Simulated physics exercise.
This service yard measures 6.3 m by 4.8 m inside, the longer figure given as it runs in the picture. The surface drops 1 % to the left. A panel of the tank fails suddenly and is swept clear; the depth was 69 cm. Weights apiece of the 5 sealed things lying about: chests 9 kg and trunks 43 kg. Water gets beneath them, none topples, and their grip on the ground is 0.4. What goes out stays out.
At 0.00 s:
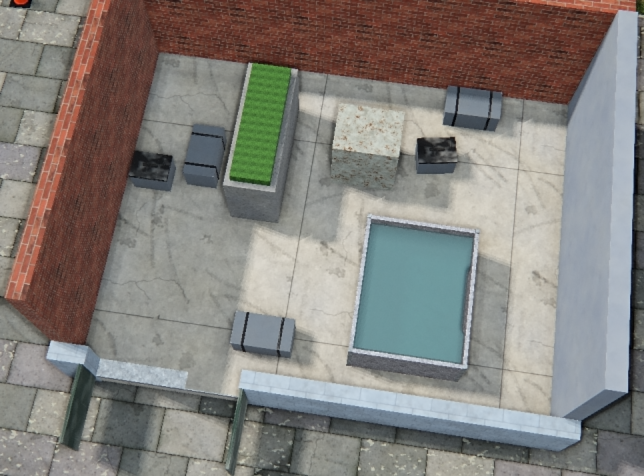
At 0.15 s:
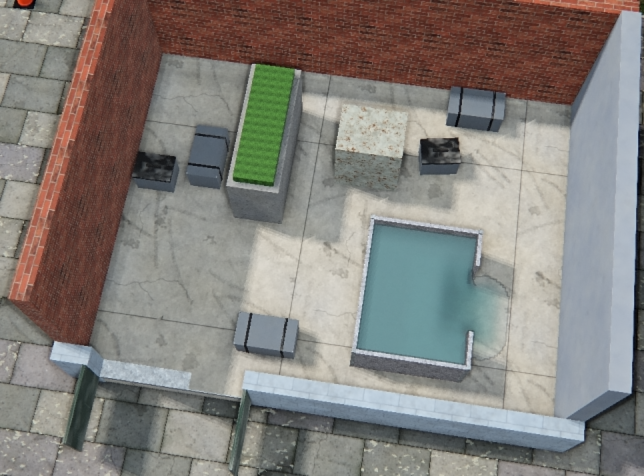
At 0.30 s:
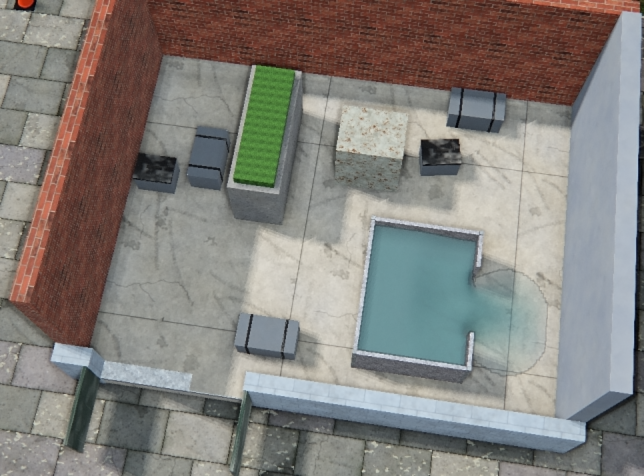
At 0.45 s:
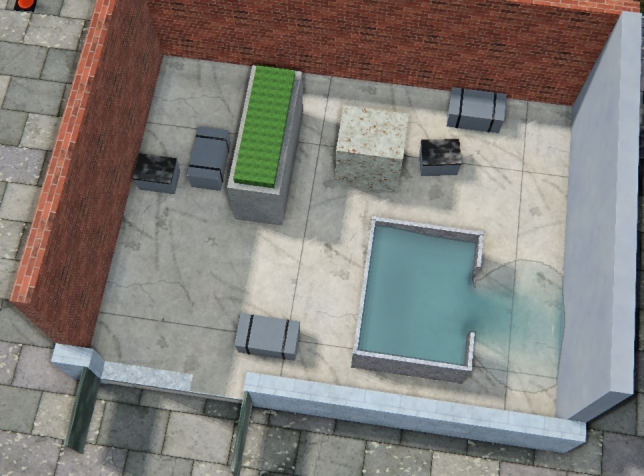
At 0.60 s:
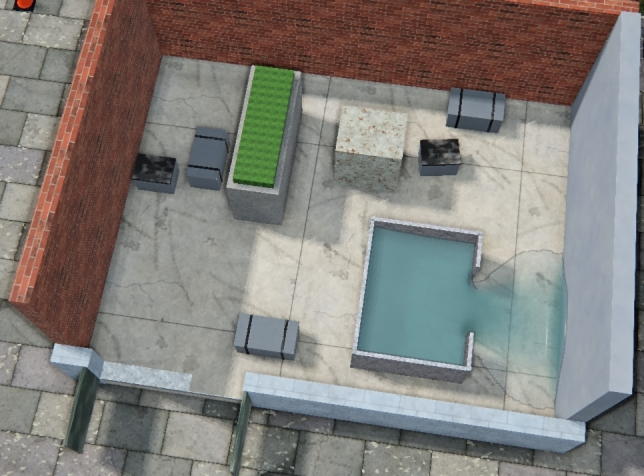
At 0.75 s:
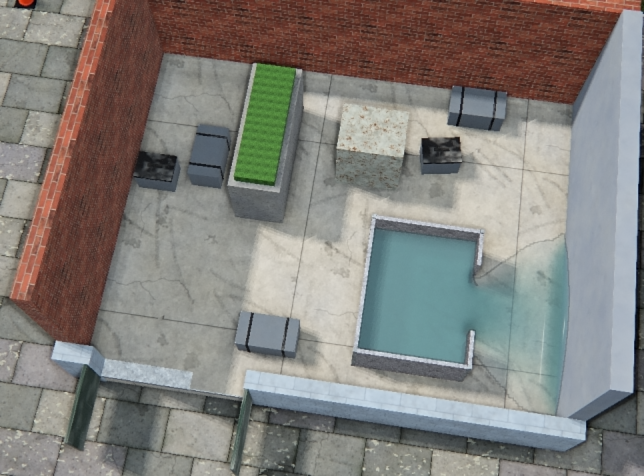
We see a walled yard with grey boxes, blocks and a green-topped planter; water pours through a gap in the right side of a rectangular tank, fans across the paving to the right-hand wall and spreads along it.
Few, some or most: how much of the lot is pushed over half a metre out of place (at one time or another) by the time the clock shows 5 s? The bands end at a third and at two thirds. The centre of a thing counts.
Share: Not even a third.
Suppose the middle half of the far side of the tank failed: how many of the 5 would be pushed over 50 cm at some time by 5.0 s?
Then 2.
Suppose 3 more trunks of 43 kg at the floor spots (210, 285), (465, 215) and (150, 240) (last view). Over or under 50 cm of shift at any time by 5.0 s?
In that order: Less, short of it, short of it.
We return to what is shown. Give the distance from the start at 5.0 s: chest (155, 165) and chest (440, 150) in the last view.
In that order: 0 cm, 20 cm.
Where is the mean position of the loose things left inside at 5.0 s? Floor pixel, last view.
Around (286, 186).
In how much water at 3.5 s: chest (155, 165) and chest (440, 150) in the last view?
Roughly 0 and 5 cm.
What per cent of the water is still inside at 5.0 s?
About 96 per cent.
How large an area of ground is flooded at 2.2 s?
Some 10.5 m2.
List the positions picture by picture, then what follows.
A chest at (151, 166), on the bottom; a trunk at (204, 150) rests on the ground; water covers 2.5 m2; 0 of 5 have shifted, in the first picture.
A chest at (154, 166) rests on the ground; a trunk at (207, 151) rests on the ground; 3.0 m2 under water; 0 of 5 have shifted, in the second picture.
A chest at (155, 168) rests on the ground; a trunk at (208, 152), on the bottom; water covers 3.8 m2; 0 of 5 have shifted, in the third picture.
A chest at (155, 168) rests on the ground; a trunk at (208, 153) rests on the ground; 4.4 m2 under water; 0 of 5 have shifted, in the fourth picture.
A chest at (154, 168), on the bottom; a trunk at (207, 153) rests on the ground; water covers 4.7 m2; 0 of 5 have shifted, in the fifth picture.
A chest at (155, 166), on the bottom; a trunk at (208, 151), on the bottom; water covers 4.9 m2; 0 of 5 have shifted, in the sixth picture.
After 1.1 s 0 of 5 are over 50 cm from their spots; 0 afloat.
After 2.2 s 0 of 5 are over 50 cm from their spots; 0 afloat.
After 3.5 s 1 of 5 are over 50 cm from their spots; 1 afloat.
After 5.0 s 1 of 5 are over 50 cm from their spots, and 1 have been at some point; 1 afloat.
